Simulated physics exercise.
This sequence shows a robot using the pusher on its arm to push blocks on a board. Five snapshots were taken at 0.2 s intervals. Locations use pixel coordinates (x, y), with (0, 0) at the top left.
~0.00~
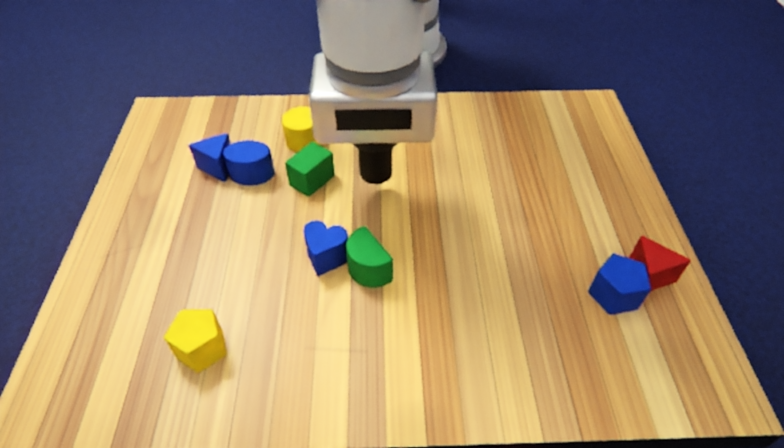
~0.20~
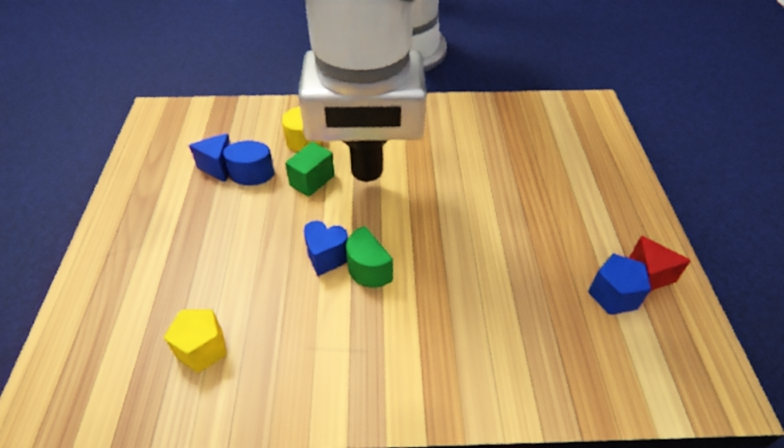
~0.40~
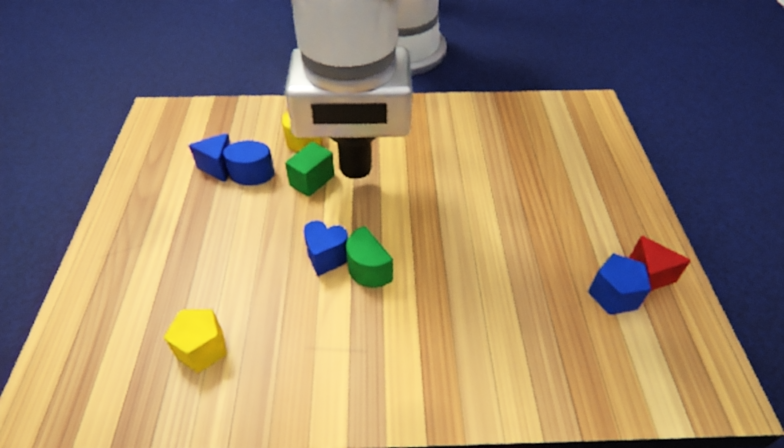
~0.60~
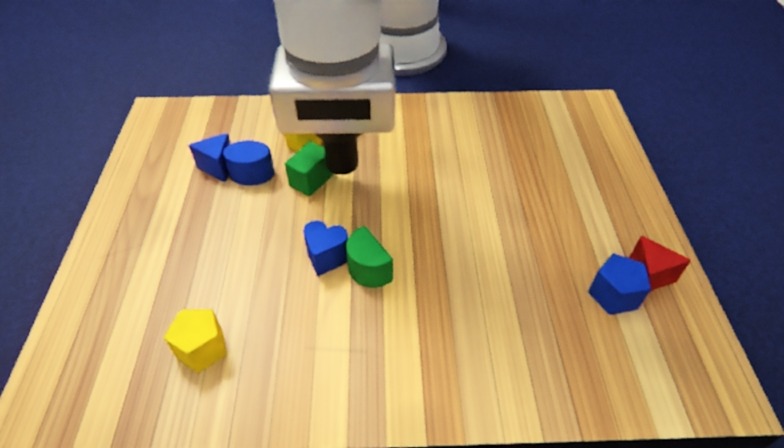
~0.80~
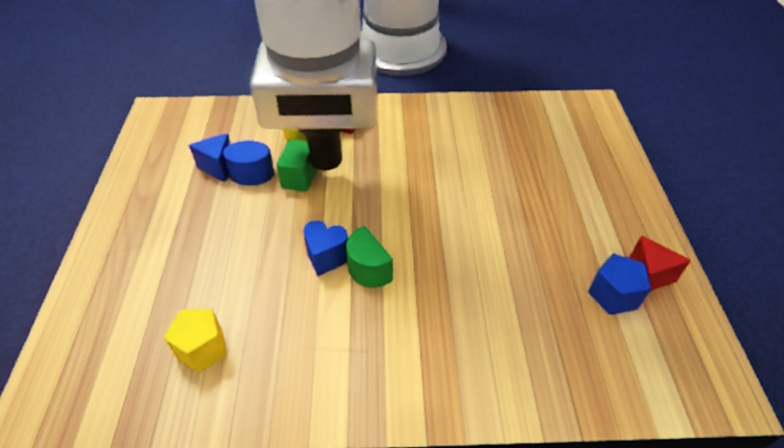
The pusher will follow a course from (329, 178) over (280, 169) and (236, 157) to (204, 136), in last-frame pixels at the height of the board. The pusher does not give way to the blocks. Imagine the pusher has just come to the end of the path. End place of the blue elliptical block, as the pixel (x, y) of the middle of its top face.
At the end it should sit near (161, 162).
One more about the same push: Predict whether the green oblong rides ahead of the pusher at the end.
Slid away.
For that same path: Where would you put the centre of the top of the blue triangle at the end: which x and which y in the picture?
Around (152, 142).
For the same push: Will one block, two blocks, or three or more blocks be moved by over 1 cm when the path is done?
Going by the path, three or more blocks will move.
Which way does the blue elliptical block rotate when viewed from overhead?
Twists anticlockwise.
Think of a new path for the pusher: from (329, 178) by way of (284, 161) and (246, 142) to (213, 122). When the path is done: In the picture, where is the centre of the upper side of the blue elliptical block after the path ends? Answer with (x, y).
Top centre: (191, 156).
What follows on the original path. One third of the way, pusher at (277, 152); blue triangle at (179, 144), turned 40° clockwise; blue elliptical block at (206, 153), turned 20° anticlockwise; green oblong at (244, 147), turned 20° anticlockwise.
Two thirds of the way, pusher at (231, 140); blue triangle at (158, 142), turned 65° clockwise; blue elliptical block at (165, 161), turned 55° anticlockwise; green oblong at (197, 142), turned 50° anticlockwise.
At the end, pusher at (198, 120); blue triangle at (152, 142), turned 70° clockwise; blue elliptical block at (161, 162), turned 60° anticlockwise; green oblong at (191, 141), turned 60° anticlockwise; yellow disc not moved.
